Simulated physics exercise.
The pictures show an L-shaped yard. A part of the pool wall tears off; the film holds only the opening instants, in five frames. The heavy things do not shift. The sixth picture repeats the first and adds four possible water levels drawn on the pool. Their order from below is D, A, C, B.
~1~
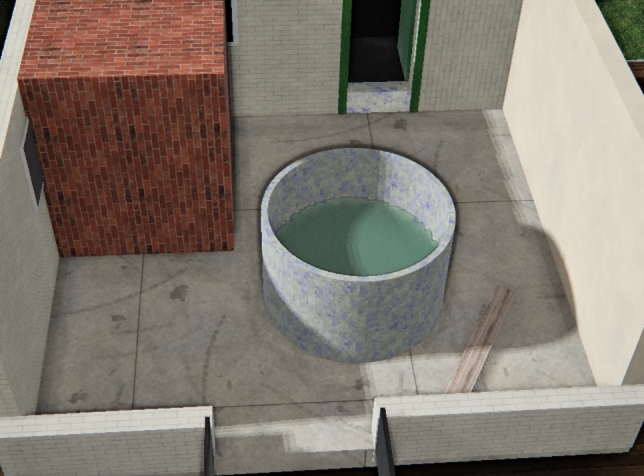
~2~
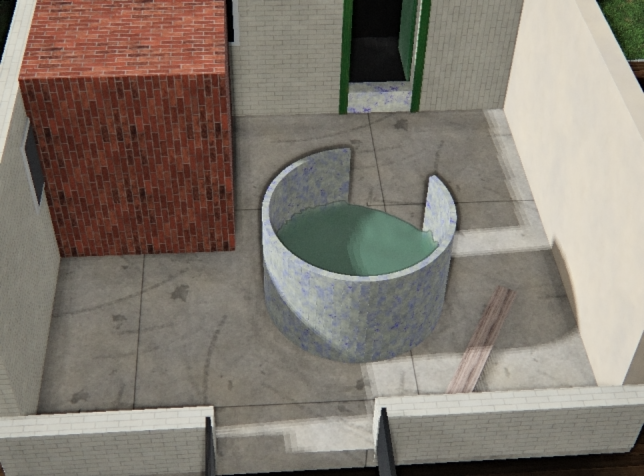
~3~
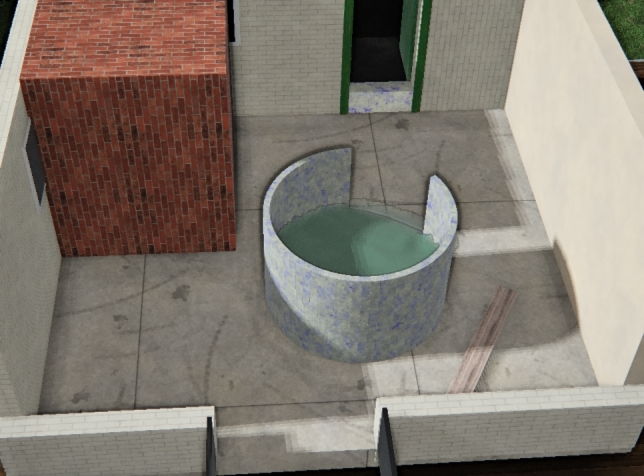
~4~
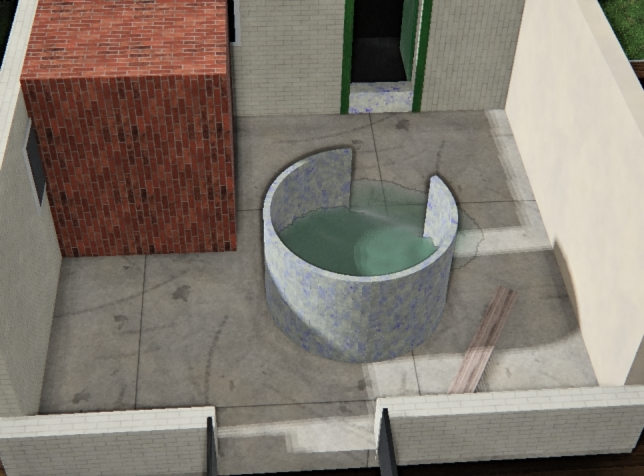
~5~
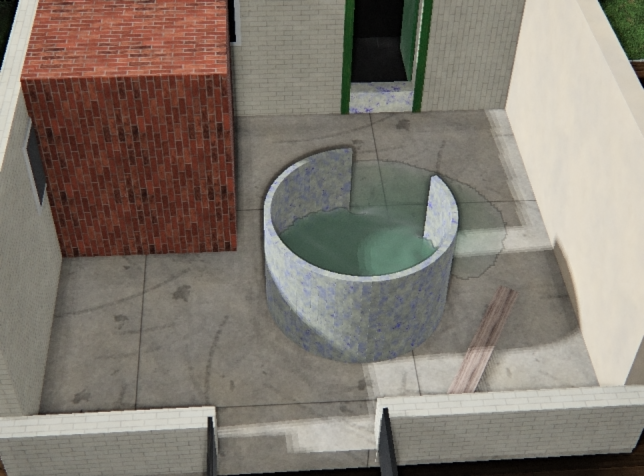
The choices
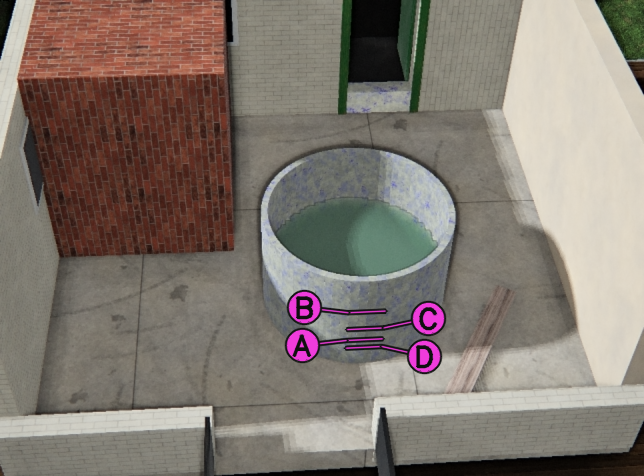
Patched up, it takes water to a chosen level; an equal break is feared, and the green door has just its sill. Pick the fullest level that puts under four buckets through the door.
The answer is level B.
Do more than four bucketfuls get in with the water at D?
No, that is safe.
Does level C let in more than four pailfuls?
No, not at all.
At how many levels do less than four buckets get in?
All of the four.
On the marked copy, A at (364, 339); B at (366, 311); C at (365, 328); D at (363, 347); from the bottom up D, A, C, B.
With A, nothing gets over.
With B, a splash gets over, under a bucket.
With C, nothing gets over.
With D, nothing gets over.
